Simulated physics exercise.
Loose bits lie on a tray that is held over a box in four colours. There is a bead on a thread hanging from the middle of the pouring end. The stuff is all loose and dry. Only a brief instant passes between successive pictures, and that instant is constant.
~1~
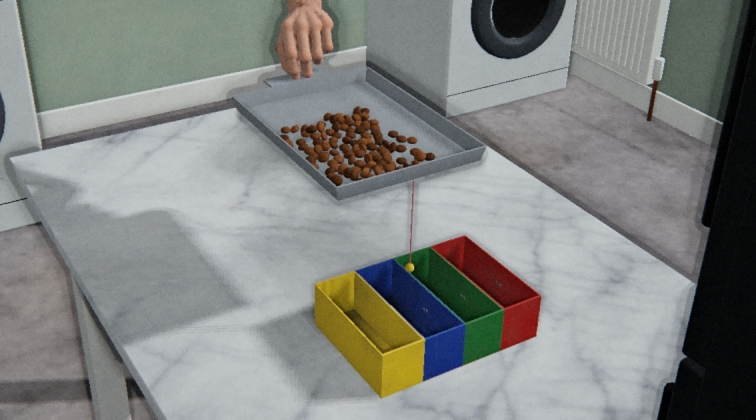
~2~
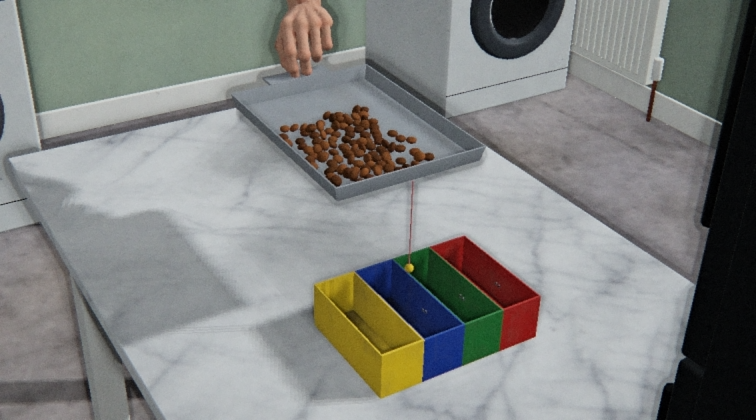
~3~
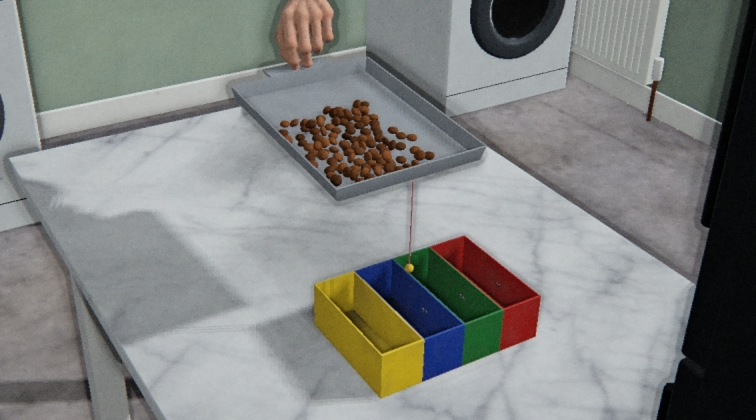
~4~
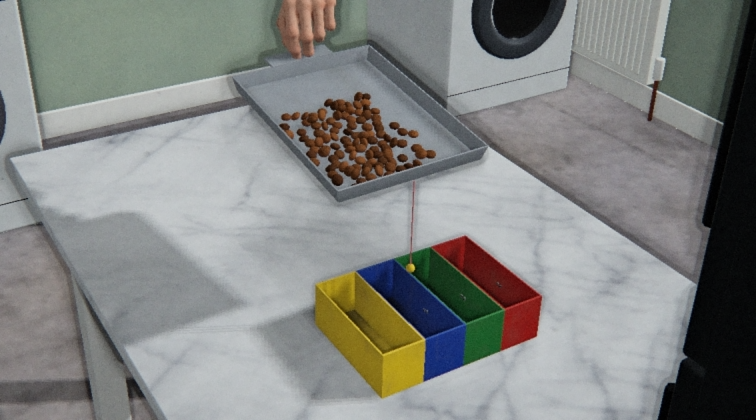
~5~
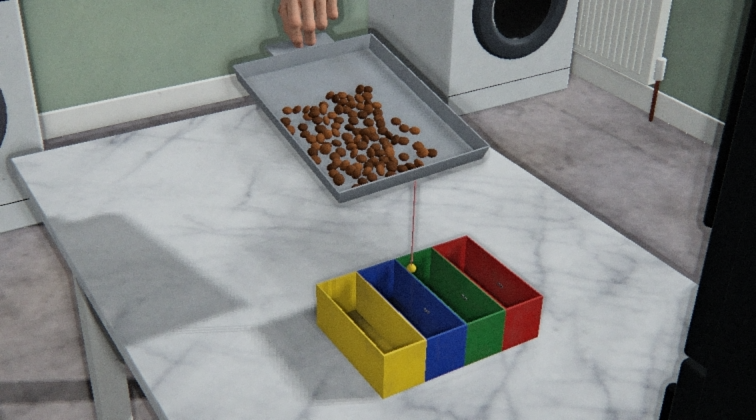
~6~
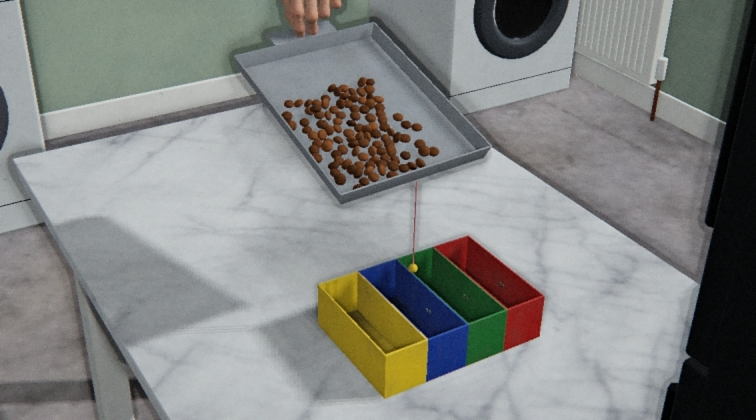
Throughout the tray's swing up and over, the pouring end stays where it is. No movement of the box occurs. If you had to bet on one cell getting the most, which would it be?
I would bet on the yellow one.
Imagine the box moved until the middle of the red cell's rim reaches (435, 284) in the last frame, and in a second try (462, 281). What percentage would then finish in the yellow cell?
Around 10 % followed by around 30 %.
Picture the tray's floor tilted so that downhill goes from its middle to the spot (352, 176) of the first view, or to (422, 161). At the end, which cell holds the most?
Try 1 - that yellow cell; try 2 - that red cell.
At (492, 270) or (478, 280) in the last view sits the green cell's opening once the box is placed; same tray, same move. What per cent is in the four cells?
In order, about 30 and 60 in a hundred.
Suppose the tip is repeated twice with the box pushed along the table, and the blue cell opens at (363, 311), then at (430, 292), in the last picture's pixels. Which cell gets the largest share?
Blue; the yellow cell.
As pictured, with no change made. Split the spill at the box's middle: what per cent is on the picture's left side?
Estimate: About 90 in every hundred.
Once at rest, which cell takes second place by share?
Second is the blue one.
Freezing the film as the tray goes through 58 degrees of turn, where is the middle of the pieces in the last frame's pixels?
Somewhere about pixel (377, 155).
Just after the last frame, tray tipped steeply; every one on the tray.
A moment on, tray tipped right over; roughly two thirds on the tray; just a few in the yellow cell; just a few in the blue cell; just a few in the green cell; roughly a quarter falling or outside the box.
Further on, tray tipped past a quarter turn; roughly half in the yellow cell; roughly a quarter in the blue cell; about a tenth in the green cell; just a few in the red cell; about a tenth falling or outside the box.
When it is over, tray tipped past a quarter turn; roughly half in the yellow cell; roughly a quarter in the blue cell; about a tenth in the green cell; just a few in the red cell; about a tenth outside the box.
